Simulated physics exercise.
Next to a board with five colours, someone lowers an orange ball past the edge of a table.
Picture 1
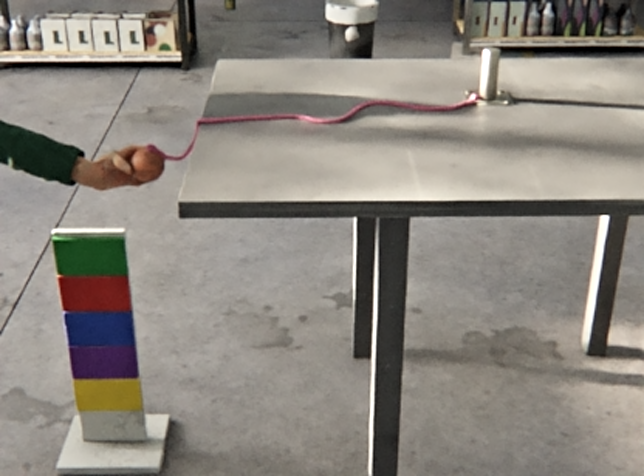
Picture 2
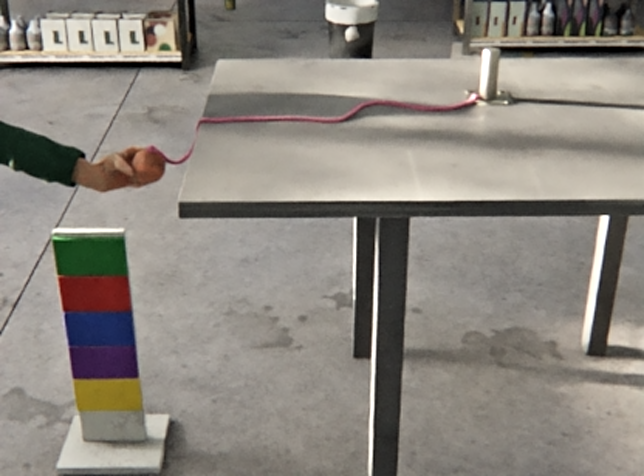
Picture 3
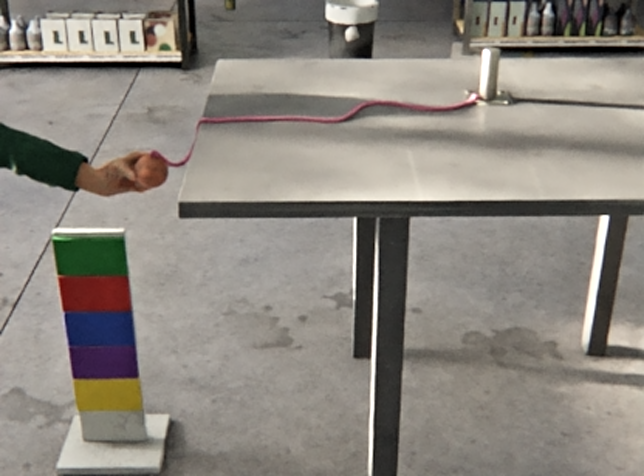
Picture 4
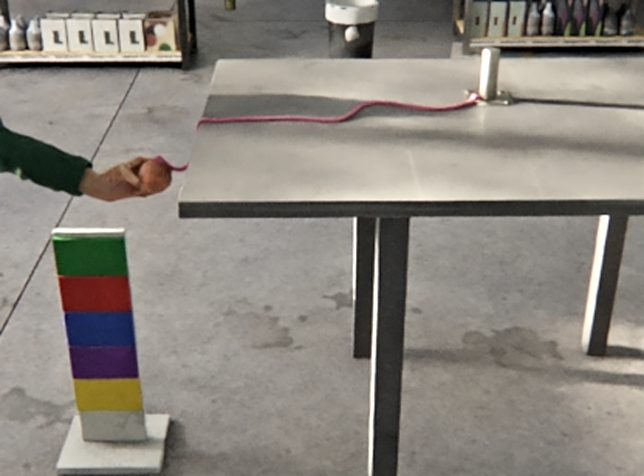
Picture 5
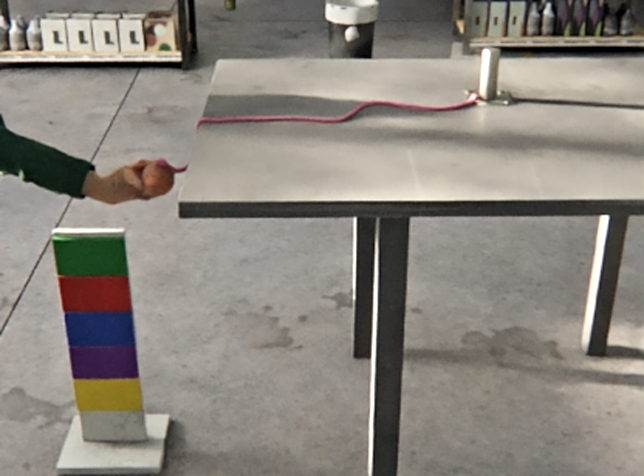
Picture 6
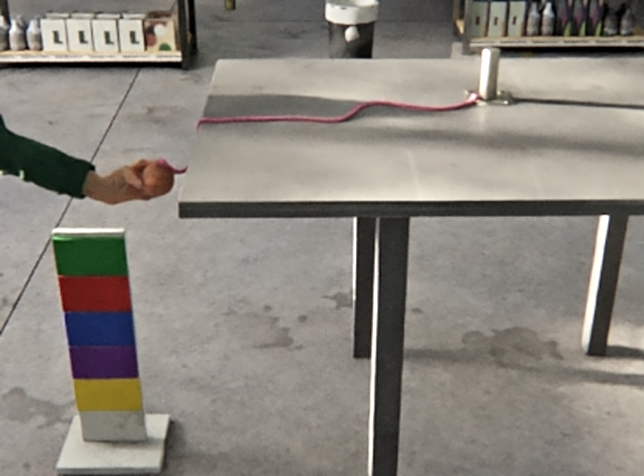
Beside a grey table, a hand moves a corded orange ball slightly right and down.
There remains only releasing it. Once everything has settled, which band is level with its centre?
The green band.
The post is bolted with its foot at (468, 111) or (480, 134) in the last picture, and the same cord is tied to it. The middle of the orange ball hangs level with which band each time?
First try: Red; second try: Red.
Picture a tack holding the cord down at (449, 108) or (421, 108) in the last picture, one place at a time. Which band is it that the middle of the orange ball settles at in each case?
Results, in sequence: Green / green.
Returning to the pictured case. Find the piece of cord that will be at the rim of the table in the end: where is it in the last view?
Close to (244, 119).
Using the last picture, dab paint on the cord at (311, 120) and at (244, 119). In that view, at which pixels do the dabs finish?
(268, 113) for the first, (203, 121) for the second.
Soon after, ball near (214, 244); level with green.
After that, ball near (191, 243); level with green.
In the end, ball near (210, 249); level with green. The cord holds its middle at green.
